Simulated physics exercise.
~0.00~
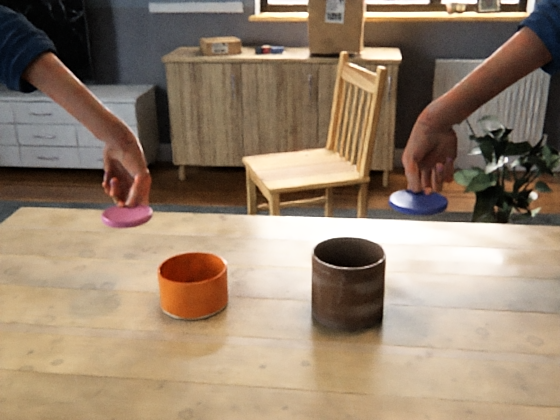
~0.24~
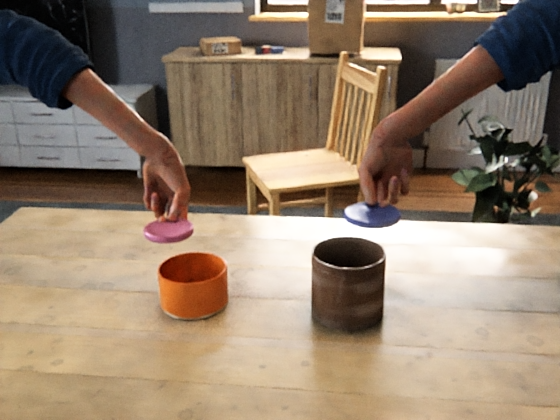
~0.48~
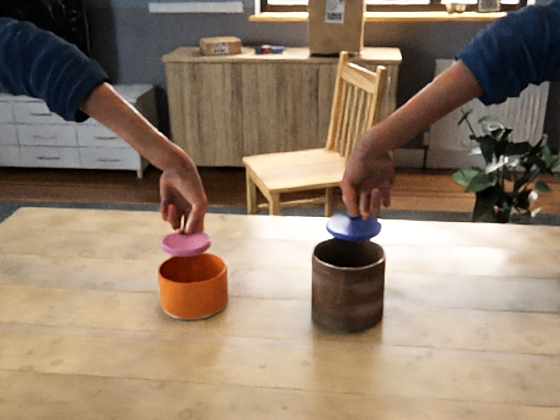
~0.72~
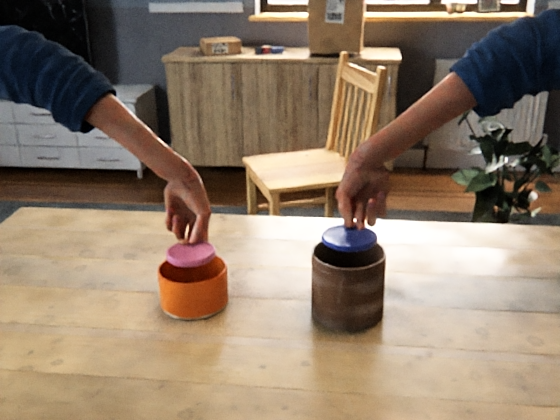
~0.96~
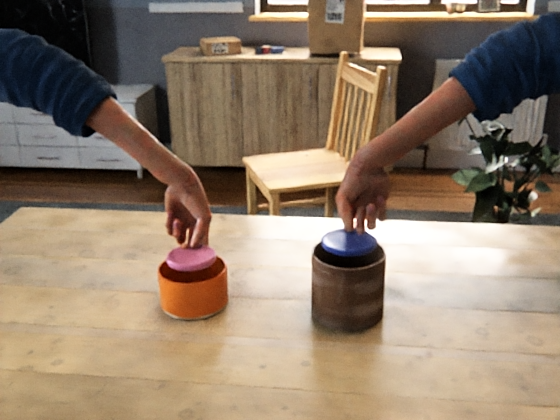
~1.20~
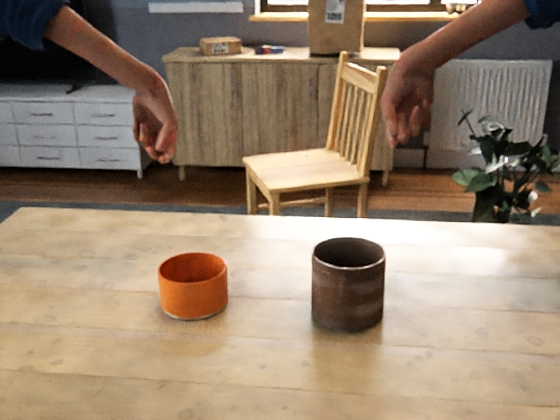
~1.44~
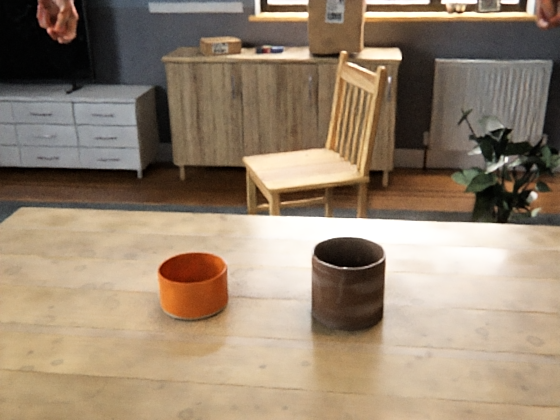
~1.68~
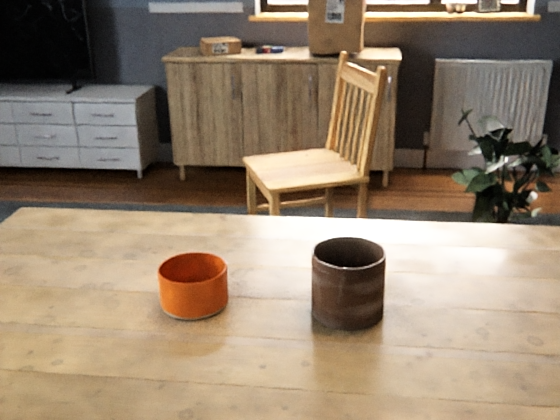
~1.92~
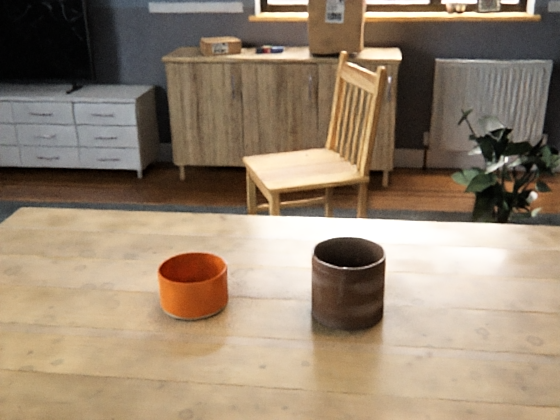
Pink and blue discs are lowered by two hands onto two pots and drop inside.
